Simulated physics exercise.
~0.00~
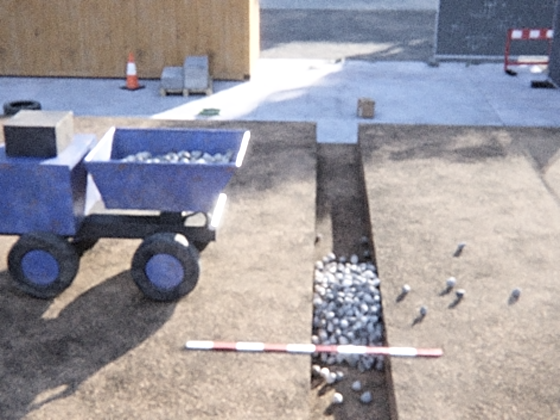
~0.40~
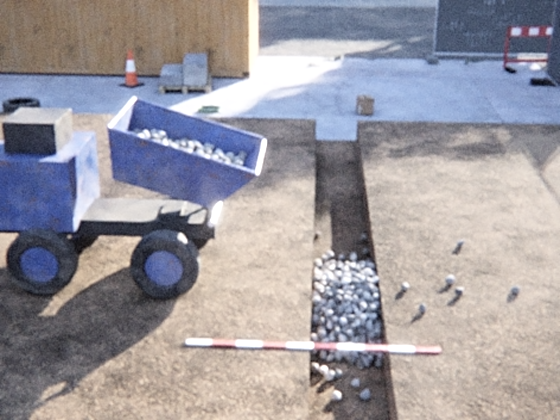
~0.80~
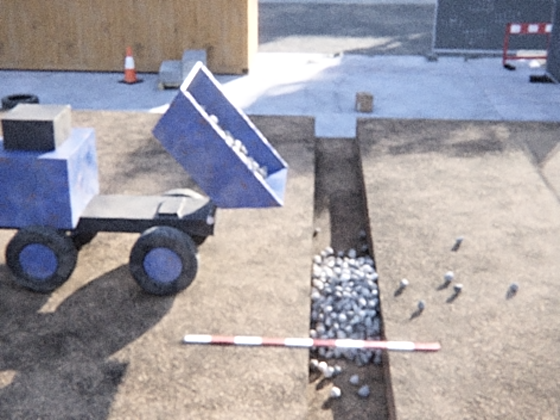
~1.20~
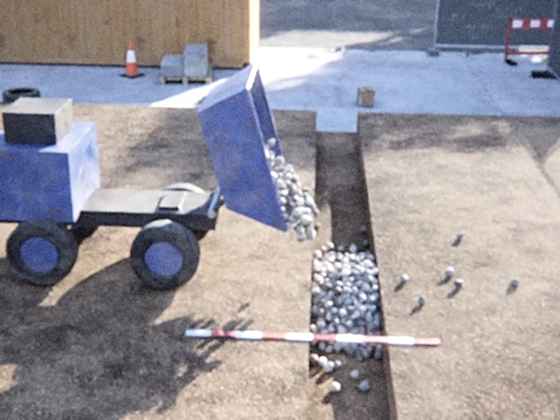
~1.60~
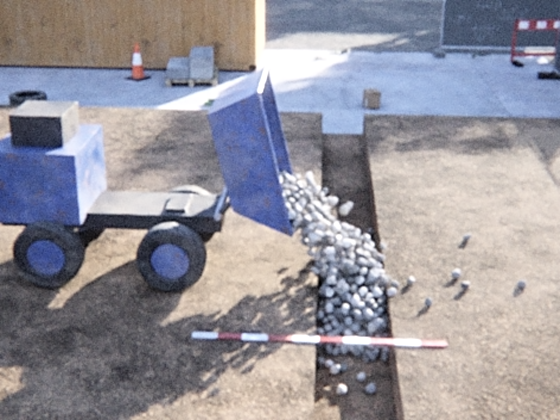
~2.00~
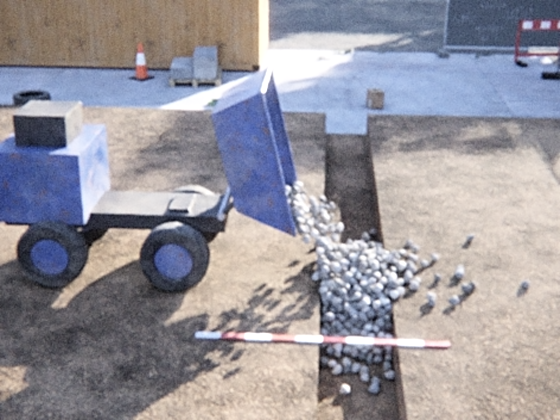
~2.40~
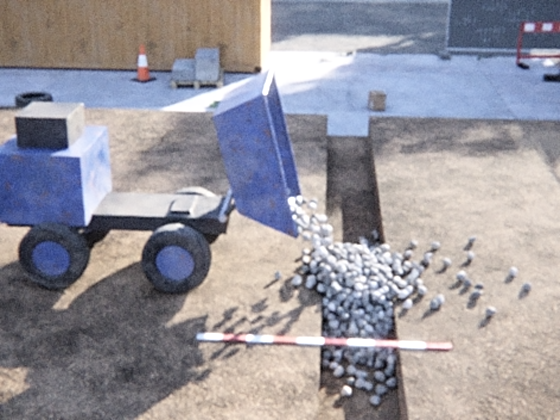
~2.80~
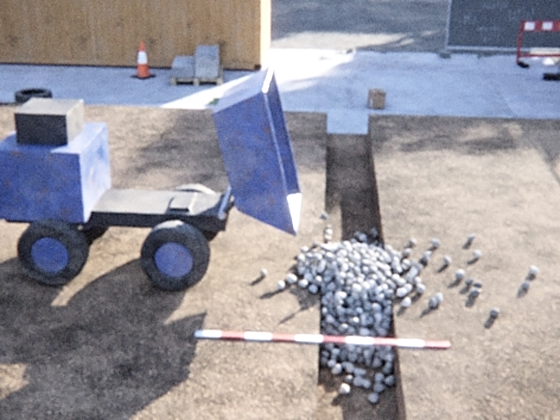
A blue dumper tips its skip and pours grey stones into and around a trench.
